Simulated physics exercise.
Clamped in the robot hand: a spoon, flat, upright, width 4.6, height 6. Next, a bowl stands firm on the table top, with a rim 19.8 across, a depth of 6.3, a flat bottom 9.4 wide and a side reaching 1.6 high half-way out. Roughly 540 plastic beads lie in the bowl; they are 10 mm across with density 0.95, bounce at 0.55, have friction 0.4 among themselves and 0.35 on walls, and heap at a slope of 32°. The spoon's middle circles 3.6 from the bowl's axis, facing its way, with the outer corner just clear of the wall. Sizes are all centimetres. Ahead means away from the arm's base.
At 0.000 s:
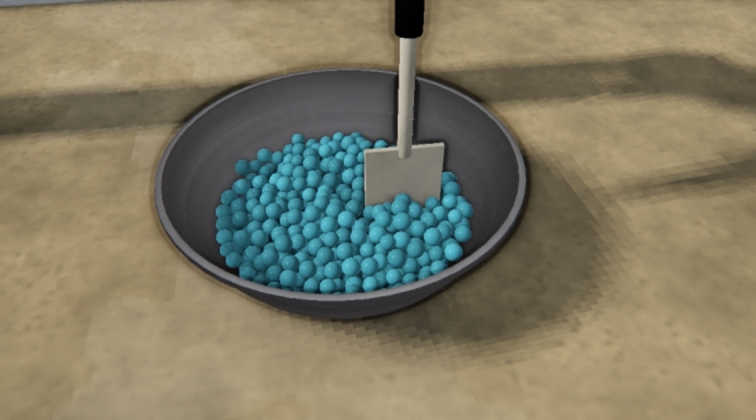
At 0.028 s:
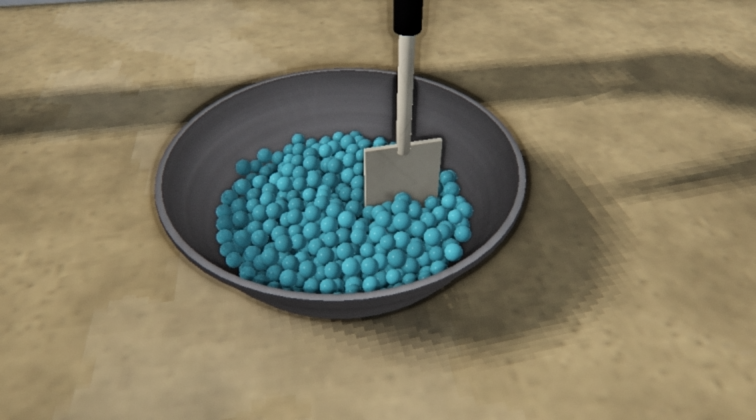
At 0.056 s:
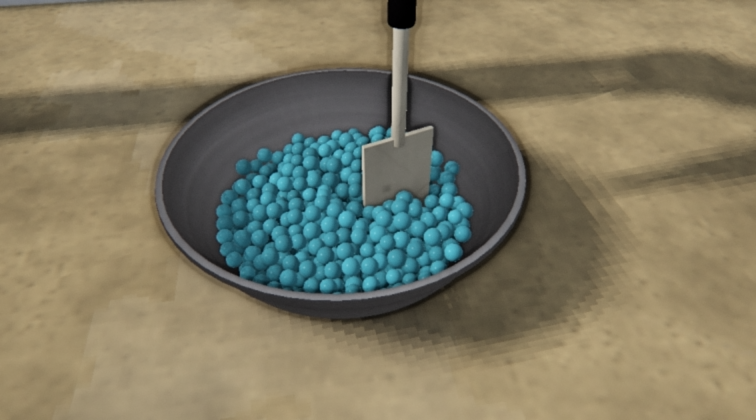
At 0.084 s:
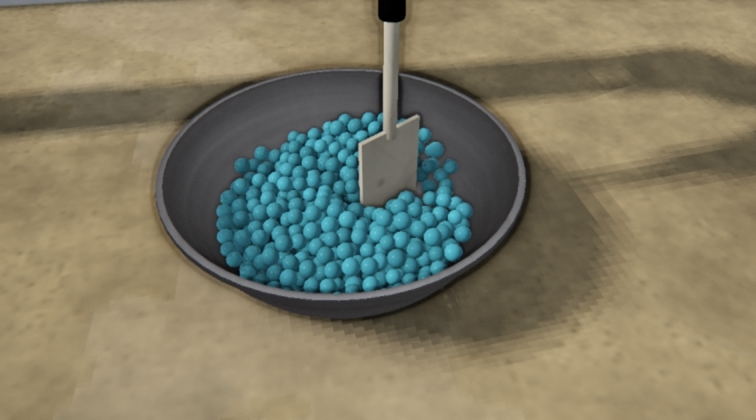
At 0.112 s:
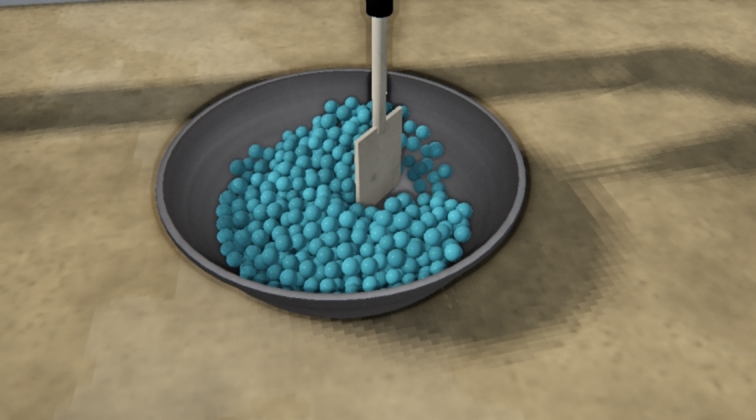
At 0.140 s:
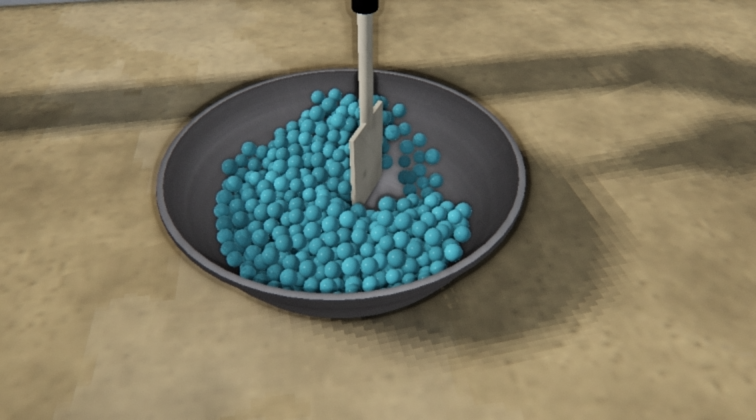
A dark gray bowl of blue beads sat on a tan surface while a flat spatula-like tool turned and swept leftward through them, pushing beads toward the back and baring a patch of the bottom.
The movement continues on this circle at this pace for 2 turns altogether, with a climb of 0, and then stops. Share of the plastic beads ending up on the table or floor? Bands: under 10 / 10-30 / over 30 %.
Under 10 %.
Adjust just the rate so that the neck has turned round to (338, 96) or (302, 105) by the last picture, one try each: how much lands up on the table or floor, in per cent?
Some 5 and 35 per cent.
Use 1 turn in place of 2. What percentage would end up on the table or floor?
Roughly 0 per cent.
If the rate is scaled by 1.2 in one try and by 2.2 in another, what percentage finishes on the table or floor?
Around 5 percent for the first try and 35 percent for the second.
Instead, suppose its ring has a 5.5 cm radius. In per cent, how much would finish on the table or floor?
Roughly 15 percent, I'd expect.
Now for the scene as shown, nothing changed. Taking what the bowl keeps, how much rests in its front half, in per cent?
I'd say around 40 per cent.
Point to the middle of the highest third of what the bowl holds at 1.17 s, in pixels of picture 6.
(296, 259).
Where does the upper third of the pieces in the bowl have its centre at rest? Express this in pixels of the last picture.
Centre, approx.: (409, 158).
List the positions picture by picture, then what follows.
In the first frame, spoon neck at (405, 126), 0° round; upper third of the load around (336, 206), from x 225 to 465, top at y 140; 539 in the bowl.
In the second frame, spoon neck at (404, 123), 5° round; upper third of the load around (339, 202), from x 225 to 465, top at y 140.
In the third frame, spoon neck at (399, 115), 18° round; upper third of the load around (347, 195), from x 225 to 465, top at y 135.
In the fourth frame, spoon neck at (390, 108), 32° round; upper third of the load around (344, 184), from x 225 to 465, top at y 120.
In the fifth frame, spoon neck at (379, 102), 46° round; upper third of the load around (332, 173), from x 225 to 465, top at y 105.
In the sixth frame, spoon neck at (366, 99), 60° round; upper third of the load around (324, 167), from x 220 to 465, top at y 95; 539 in the bowl.
By 0.66 s, 320° round, highest piece 7 above the table; 530 in the bowl, 7 on the table or floor, 2 in flight or on the tool.
By 1.17 s, 220° round, highest piece 8 above the table; 528 in the bowl, 9 on the table or floor, 2 in flight or on the tool.
By 1.63 s, 0° round, highest piece 7 above the table; 521 in the bowl, 18 on the table or floor.
By 2.33 s, 0° round, highest piece 7 above the table; 521 in the bowl, 18 on the table or floor.
Final count, 521 in the bowl, 18 on the table or floor. That is 3 % on the table or floor.
